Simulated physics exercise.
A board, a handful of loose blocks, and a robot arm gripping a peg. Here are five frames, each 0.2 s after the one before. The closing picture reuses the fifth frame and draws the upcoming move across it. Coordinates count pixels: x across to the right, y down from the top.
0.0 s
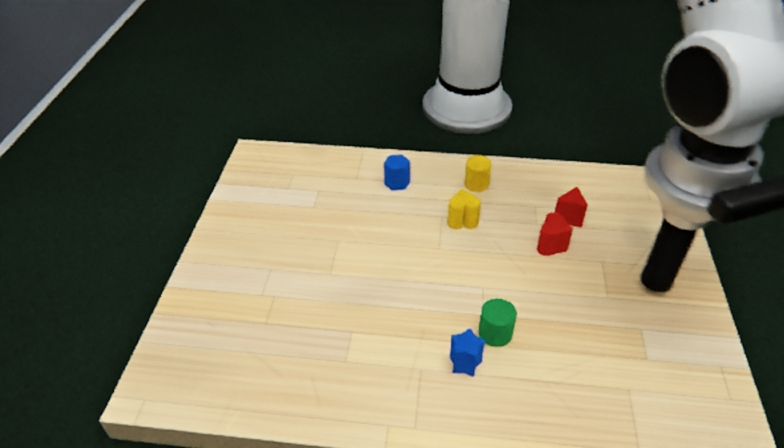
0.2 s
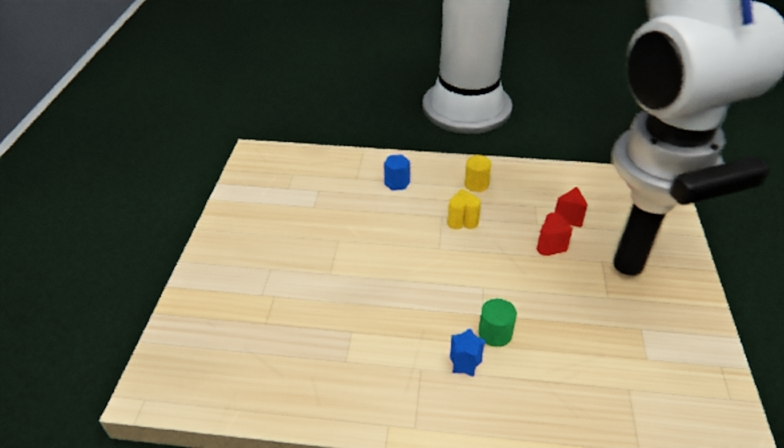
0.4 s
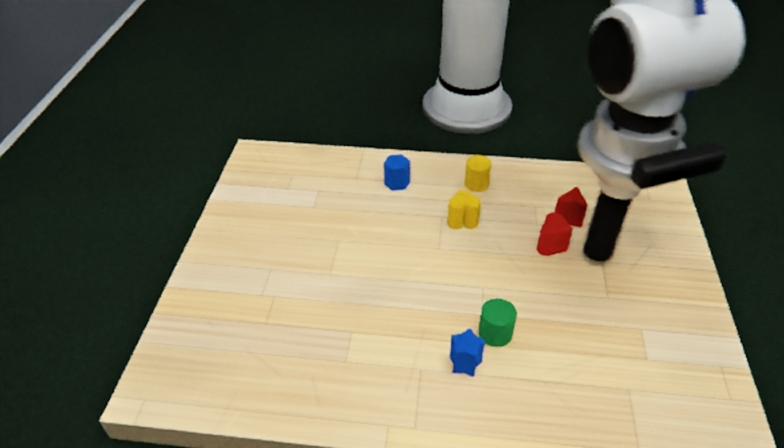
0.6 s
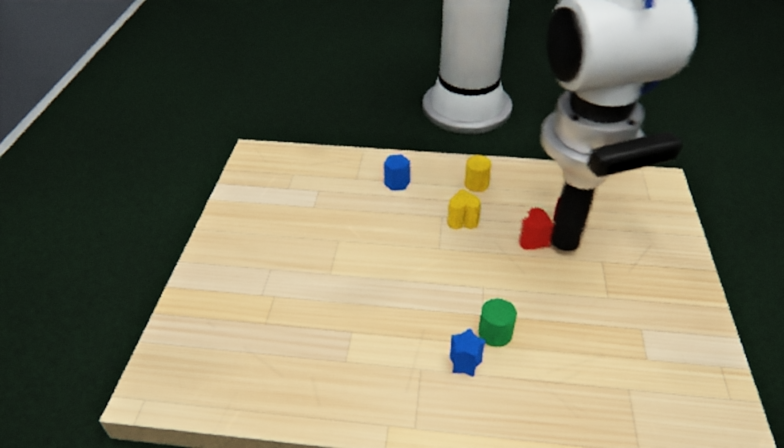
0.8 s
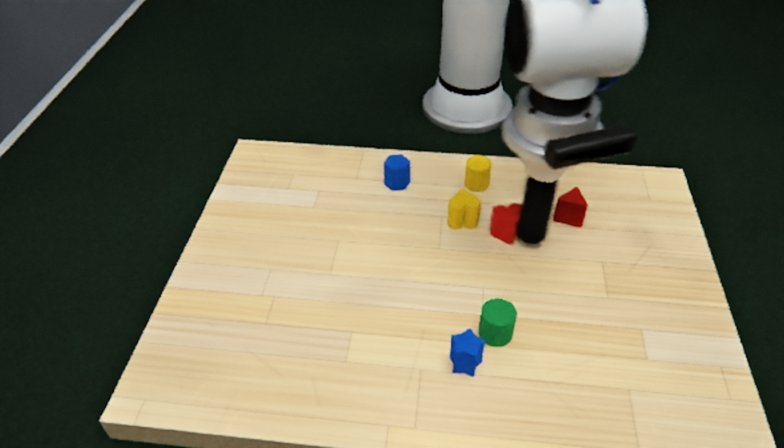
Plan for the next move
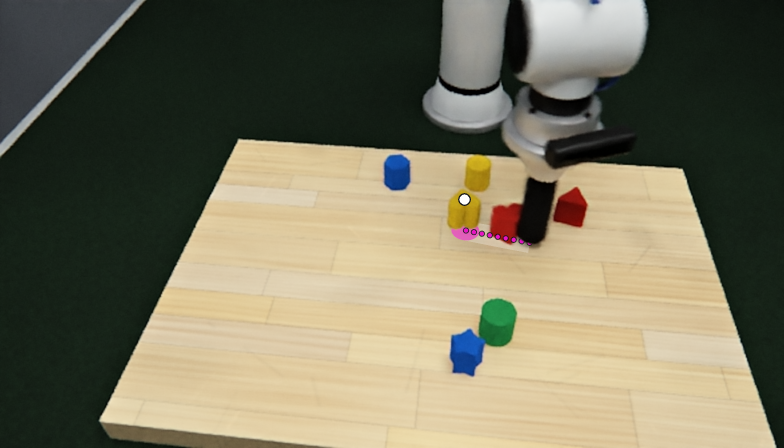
On a wooden board, a robot arm moves a black peg leftward, pushing a red block away from the red triangle toward the yellow heart.
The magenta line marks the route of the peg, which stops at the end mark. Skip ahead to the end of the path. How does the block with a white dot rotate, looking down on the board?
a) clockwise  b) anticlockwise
Correct choice: B.
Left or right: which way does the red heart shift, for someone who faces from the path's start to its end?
My prediction: Rightwards.
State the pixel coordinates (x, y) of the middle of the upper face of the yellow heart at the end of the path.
Near (438, 188).
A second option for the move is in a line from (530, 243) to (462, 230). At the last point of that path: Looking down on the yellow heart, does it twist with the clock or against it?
From above, the turn goes anticlockwise.
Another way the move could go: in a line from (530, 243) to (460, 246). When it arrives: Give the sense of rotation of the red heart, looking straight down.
Seen from above, clockwise.
Drawn move, from (530, 243) directly to (465, 230); the dot is on the yellow heart.
On the path given first. Halfway along, peg at (498, 228); yellow heart at (448, 194); red heart at (479, 202), turned 20° clockwise.
At the end, peg at (466, 222); yellow heart at (438, 188), turned 60° anticlockwise; red heart at (464, 191), turned 55° clockwise; red triangle still.
